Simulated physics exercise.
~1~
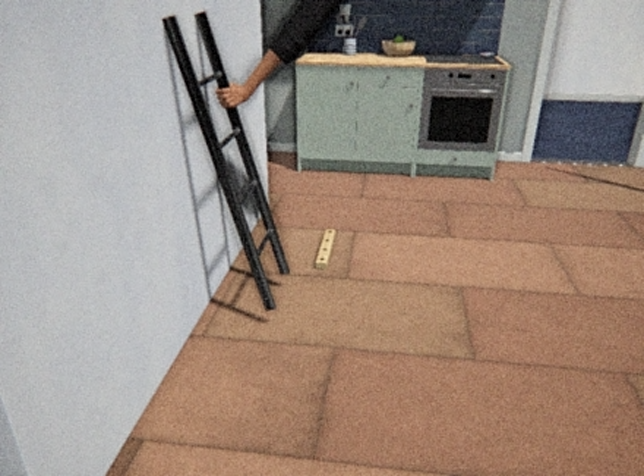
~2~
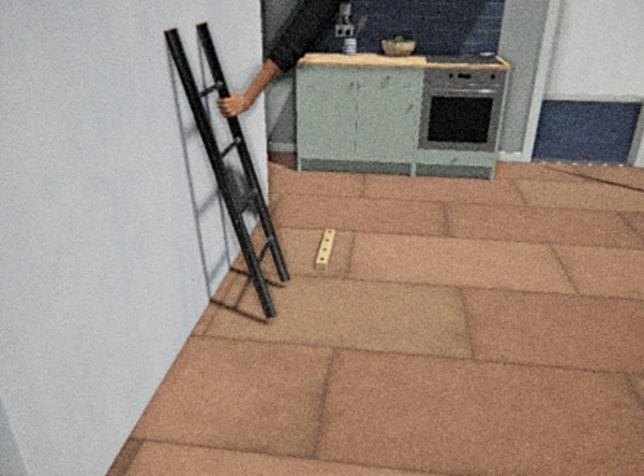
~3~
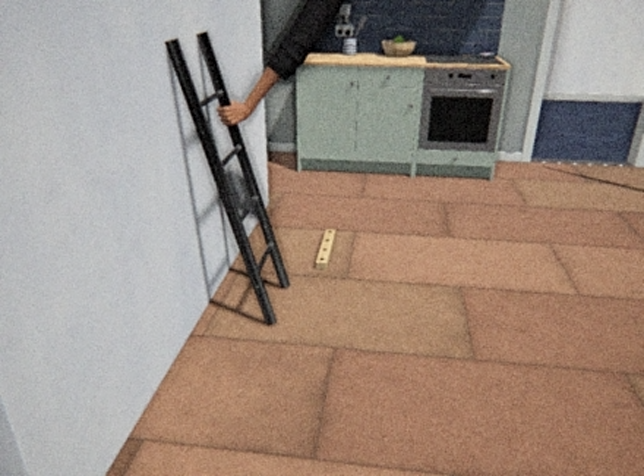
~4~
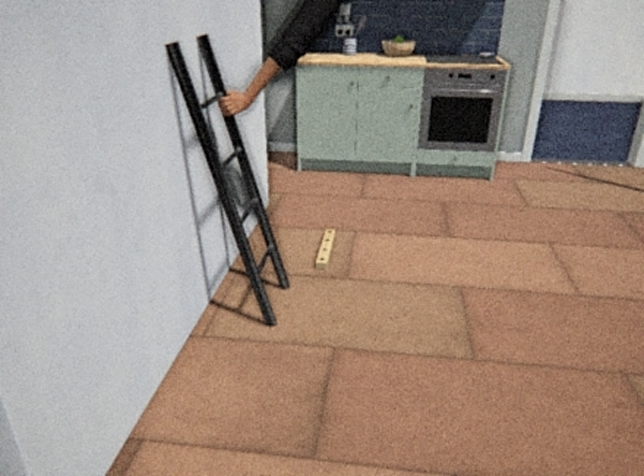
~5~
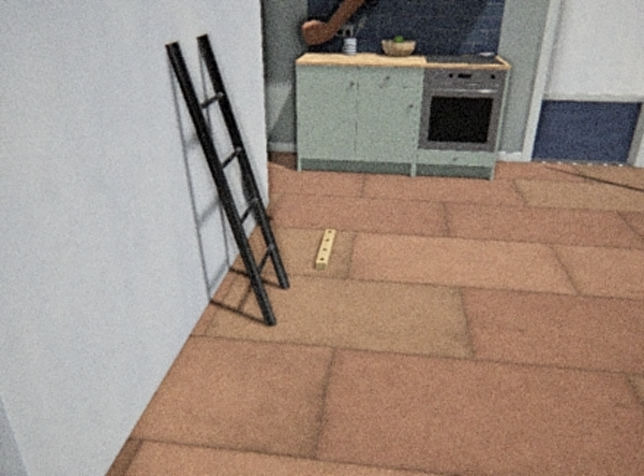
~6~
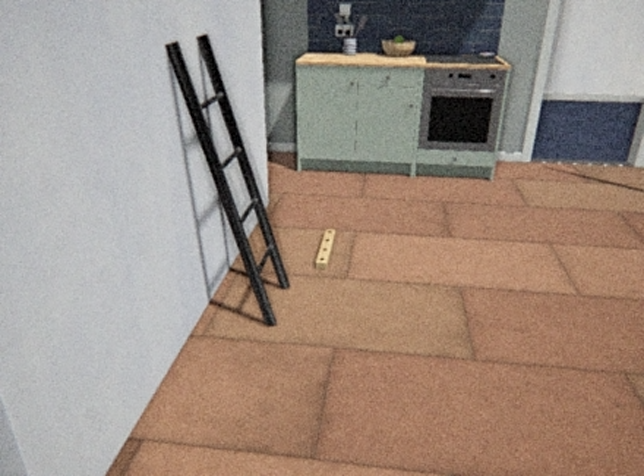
In a kitchen with a terracotta-coloured tiled floor, seen from slightly above by a still camera, a pale wall fills the left side. Green cabinets with a wooden worktop, a bowl and an oven stand at the back, and a blue panel shows at the far right. A dark-sleeved arm grips a black ladder slanted against the wall, while a small pale batten lies fixed to the floor just right of it. The hand lowers the ladder slightly until its feet settle on the tiles. The fingers then let go and the arm withdraws upward out of view. The ladder stays leaning, still and upright, and the batten never moves.
